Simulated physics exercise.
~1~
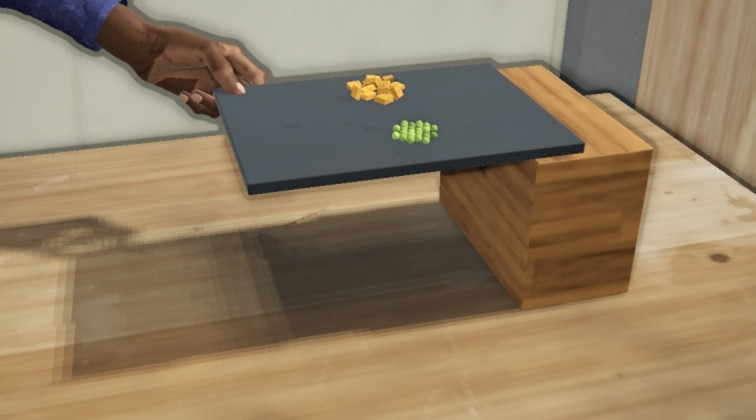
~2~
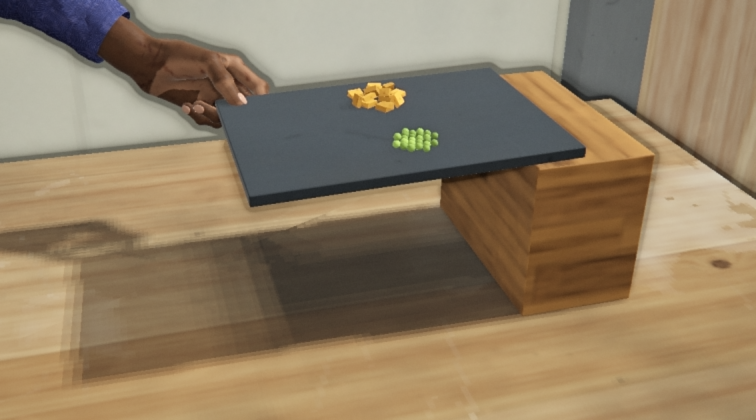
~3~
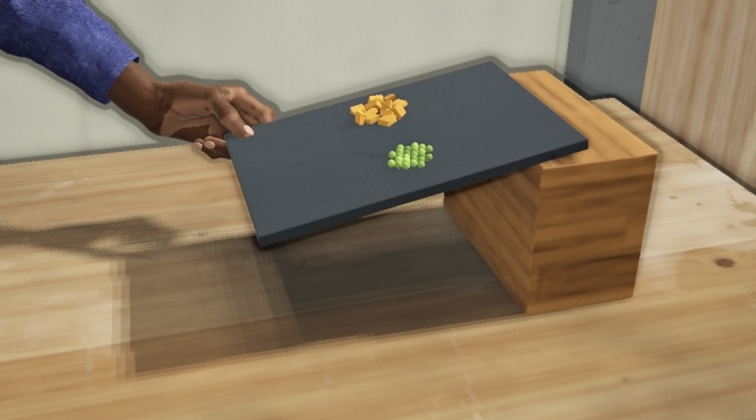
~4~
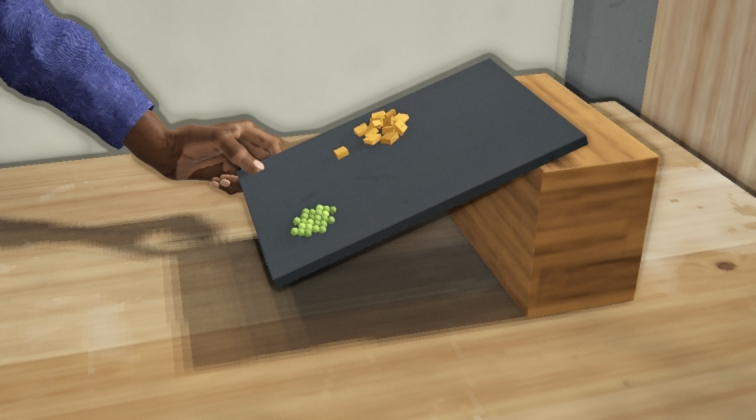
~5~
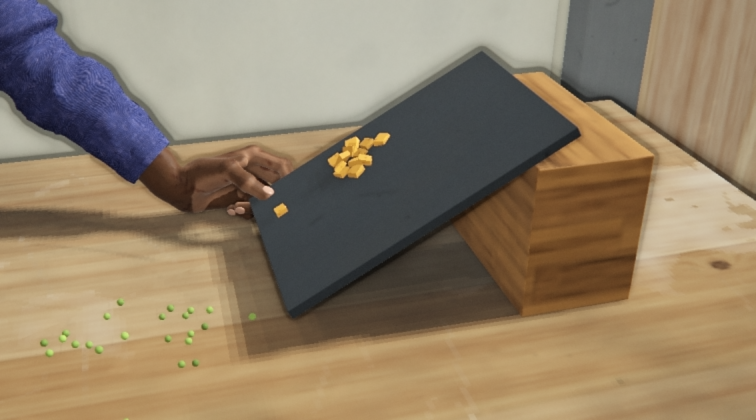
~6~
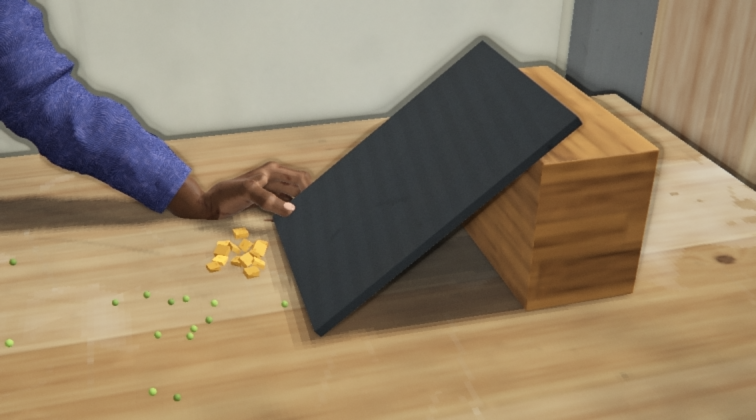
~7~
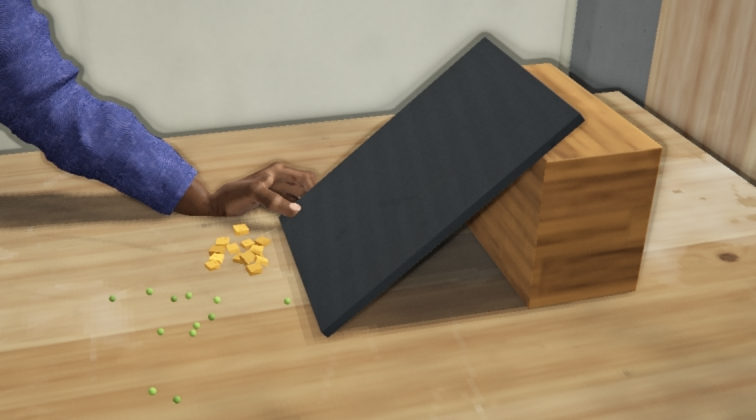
Green peas sliding and scattering far across a table as a hand lowers a dark board, orange chunks following and stopping nearer.
